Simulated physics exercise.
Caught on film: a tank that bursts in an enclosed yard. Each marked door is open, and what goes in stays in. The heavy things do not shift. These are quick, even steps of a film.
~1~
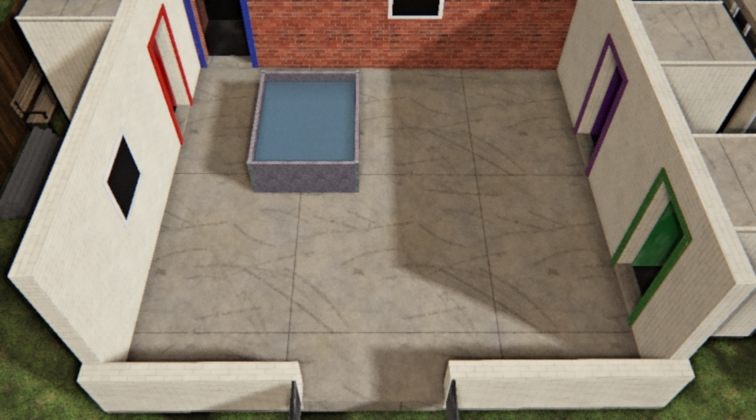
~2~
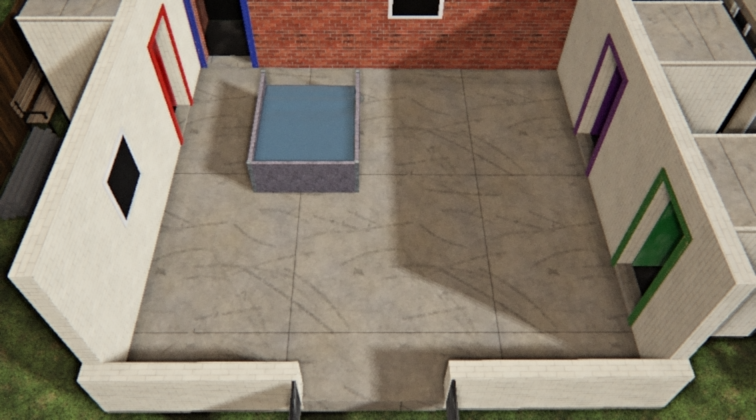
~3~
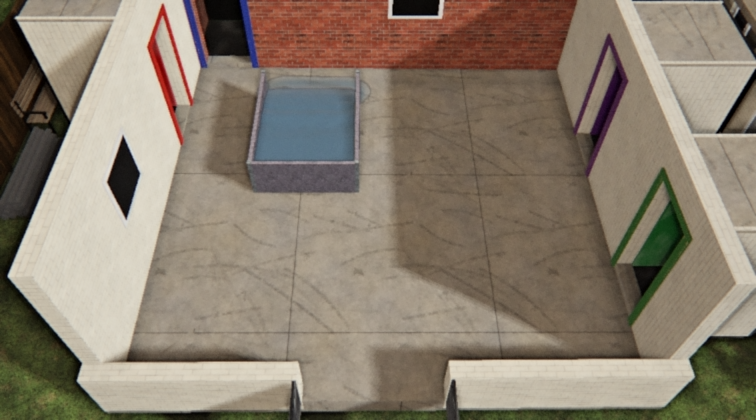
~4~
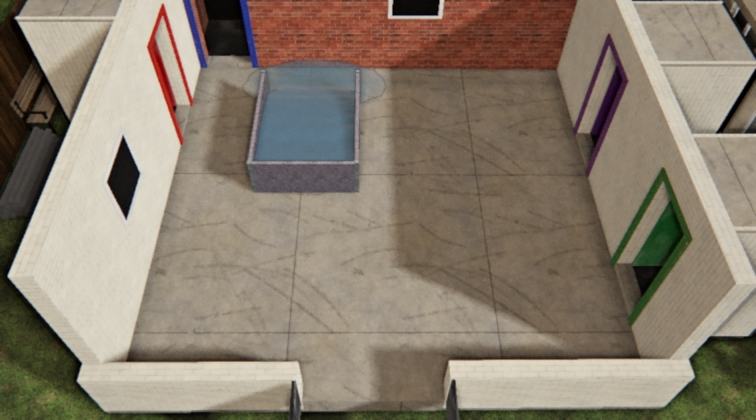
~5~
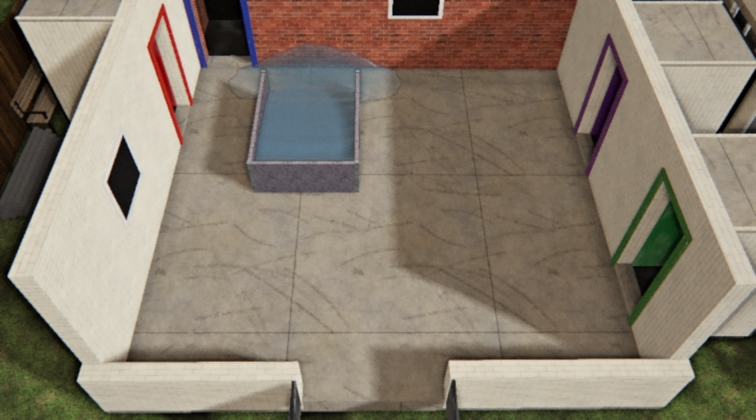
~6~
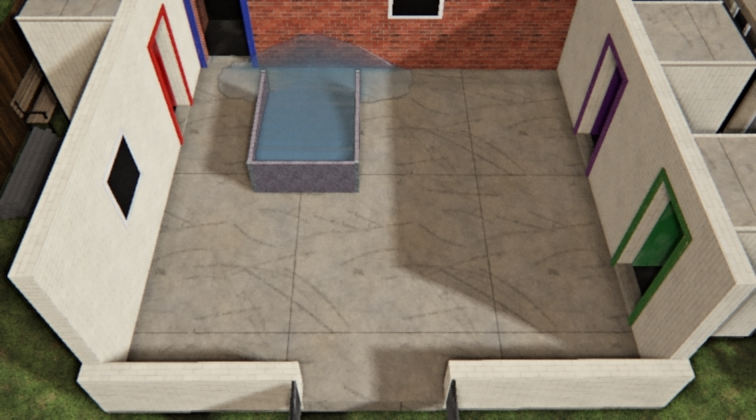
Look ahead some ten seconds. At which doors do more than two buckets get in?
One by one: The blue door lets in a lot; the purple door lets in a lot; the red door lets in a lot; the green door admits no more than that.
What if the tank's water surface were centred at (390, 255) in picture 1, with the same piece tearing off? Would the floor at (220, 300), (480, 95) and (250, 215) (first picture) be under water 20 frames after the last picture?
In turn: No water, flooded, dry.
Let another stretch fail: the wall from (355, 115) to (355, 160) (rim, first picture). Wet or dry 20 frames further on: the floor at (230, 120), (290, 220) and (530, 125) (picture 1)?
One after the other: No water, dry, covered.
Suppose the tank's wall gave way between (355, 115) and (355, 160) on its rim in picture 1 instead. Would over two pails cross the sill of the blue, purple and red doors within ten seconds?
In short: Blue door is under, purple door takes more, red door is under.
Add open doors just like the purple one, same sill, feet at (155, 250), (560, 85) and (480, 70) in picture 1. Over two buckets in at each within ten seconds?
In turn: Lets less in, lets more in, is under.
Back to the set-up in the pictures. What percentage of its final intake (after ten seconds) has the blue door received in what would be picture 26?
Some 70 per cent.
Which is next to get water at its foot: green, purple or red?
The one in red.
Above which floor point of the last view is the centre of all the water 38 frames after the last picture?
Close to (376, 170).
A moment on, water covers 10 % of the floor; the blue door under two buckets in, the purple door not reached, the red door not reached, the green door not reached.
Next, water covers 25 % of the floor; the blue door over two buckets in, the purple door not reached, the red door under two buckets in, the green door not reached.
Then, water covers 45 % of the floor; the blue door over two buckets in, the purple door under two buckets in, the red door over two buckets in, the green door not reached.
Later, water covers 70 % of the floor; the blue door far over two buckets in, the purple door over two buckets in, the red door over two buckets in, the green door wet at the sill, nothing in.
In the end, water covers 85 % of the floor; the blue door far over two buckets in, the purple door over two buckets in, the red door over two buckets in, the green door wet at the sill, nothing in.
